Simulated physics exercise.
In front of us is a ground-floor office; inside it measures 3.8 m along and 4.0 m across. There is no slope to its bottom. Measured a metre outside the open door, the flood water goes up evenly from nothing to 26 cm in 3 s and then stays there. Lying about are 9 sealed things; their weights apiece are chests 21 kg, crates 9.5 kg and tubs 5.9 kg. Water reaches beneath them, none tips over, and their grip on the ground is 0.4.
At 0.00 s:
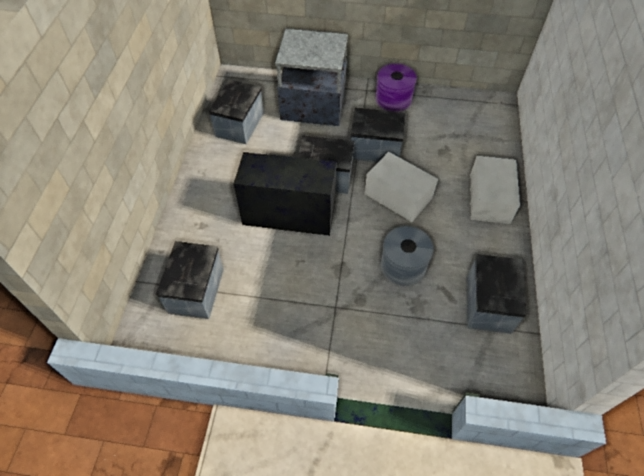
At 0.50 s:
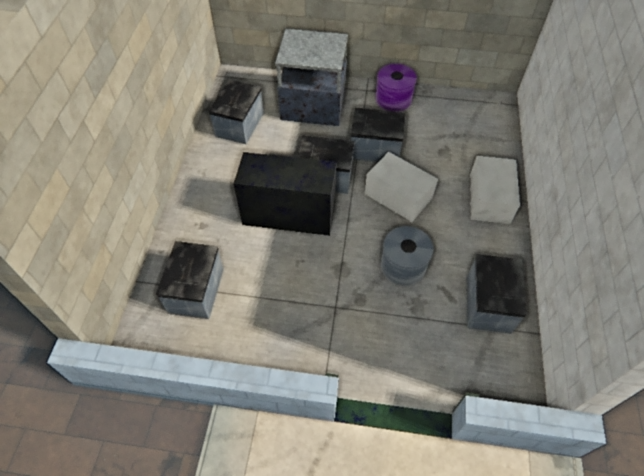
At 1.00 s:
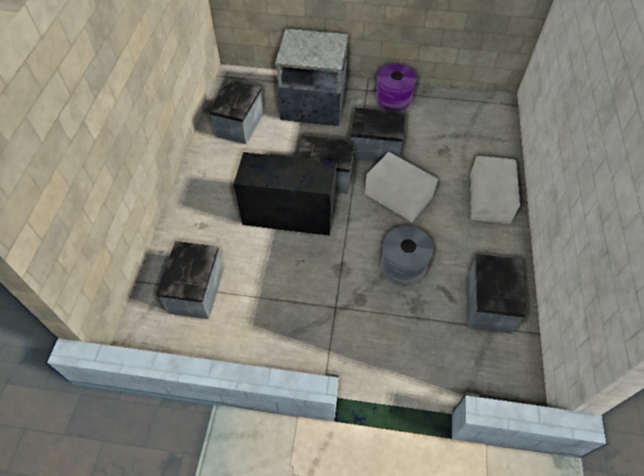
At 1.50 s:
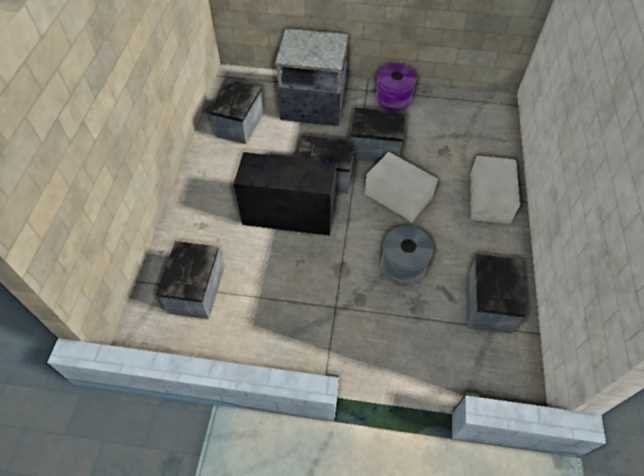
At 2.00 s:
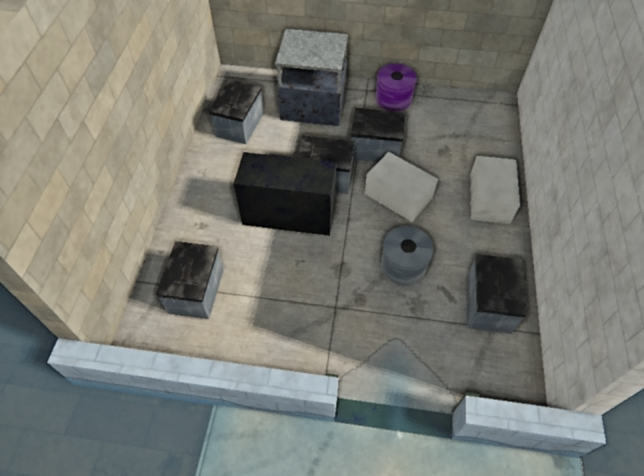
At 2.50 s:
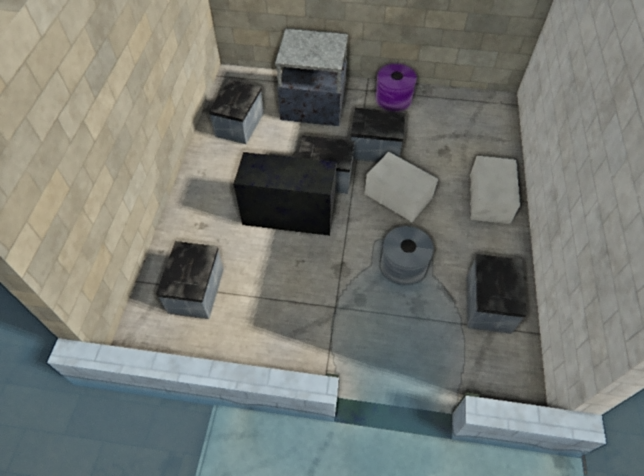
Water spreads outside a small open-topped room with pale block walls, seen steadily from high above and in front of its low, light blue front wall. A purple tub sits near the back wall, a grey one right of centre, among dark and whitish crates. The orange paving turns dull, then blue-grey, and water slips through the doorway and fans out to the grey tub, while nothing inside shifts.
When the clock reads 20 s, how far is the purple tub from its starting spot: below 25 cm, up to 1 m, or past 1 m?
Result: A modest shift.
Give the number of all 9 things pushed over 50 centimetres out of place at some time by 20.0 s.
8 in all.
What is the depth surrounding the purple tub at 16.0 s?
The depth there is around 22 cm.
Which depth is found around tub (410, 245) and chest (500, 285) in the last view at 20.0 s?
Around 24 cm and 19 cm.
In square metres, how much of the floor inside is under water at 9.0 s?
Roughly 14 m2.
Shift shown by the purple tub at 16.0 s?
By that time, close to 40 cm.
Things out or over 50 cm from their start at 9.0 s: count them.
Count then: 5.
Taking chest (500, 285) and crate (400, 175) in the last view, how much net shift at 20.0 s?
First 120 cm, then 80 cm.
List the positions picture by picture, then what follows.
The first picture shows the purple tub at (397, 76), on the bottom; 0.0 m2 under water; 0 of 9 have shifted.
The second picture shows the purple tub at (397, 76) rests on the ground; water covers 0.0 m2; 0 of 9 have shifted.
The third picture shows the purple tub at (397, 76) rests on the ground; 0.0 m2 under water; 0 of 9 have shifted.
The fourth picture shows the purple tub at (397, 76) rests on the ground; water covers 0.0 m2; 0 of 9 have shifted.
The fifth picture shows the purple tub at (397, 76), on the bottom; water covers 0.3 m2; 0 of 9 have shifted.
The sixth picture shows the purple tub at (397, 76) rests on the ground; 1.2 m2 under water; 0 of 9 have shifted.
After 4.0 s the purple tub is near (397, 76), 0.0 m from its start, aground; 1 afloat.
After 9.0 s the purple tub is near (365, 60), 0.4 m from its start, afloat; 7 afloat.
After 16.0 s the purple tub is near (366, 53), 0.4 m from its start, afloat; 9 afloat.
After 20.0 s the purple tub is near (366, 53), 0.4 m from its start, afloat; 9 afloat.
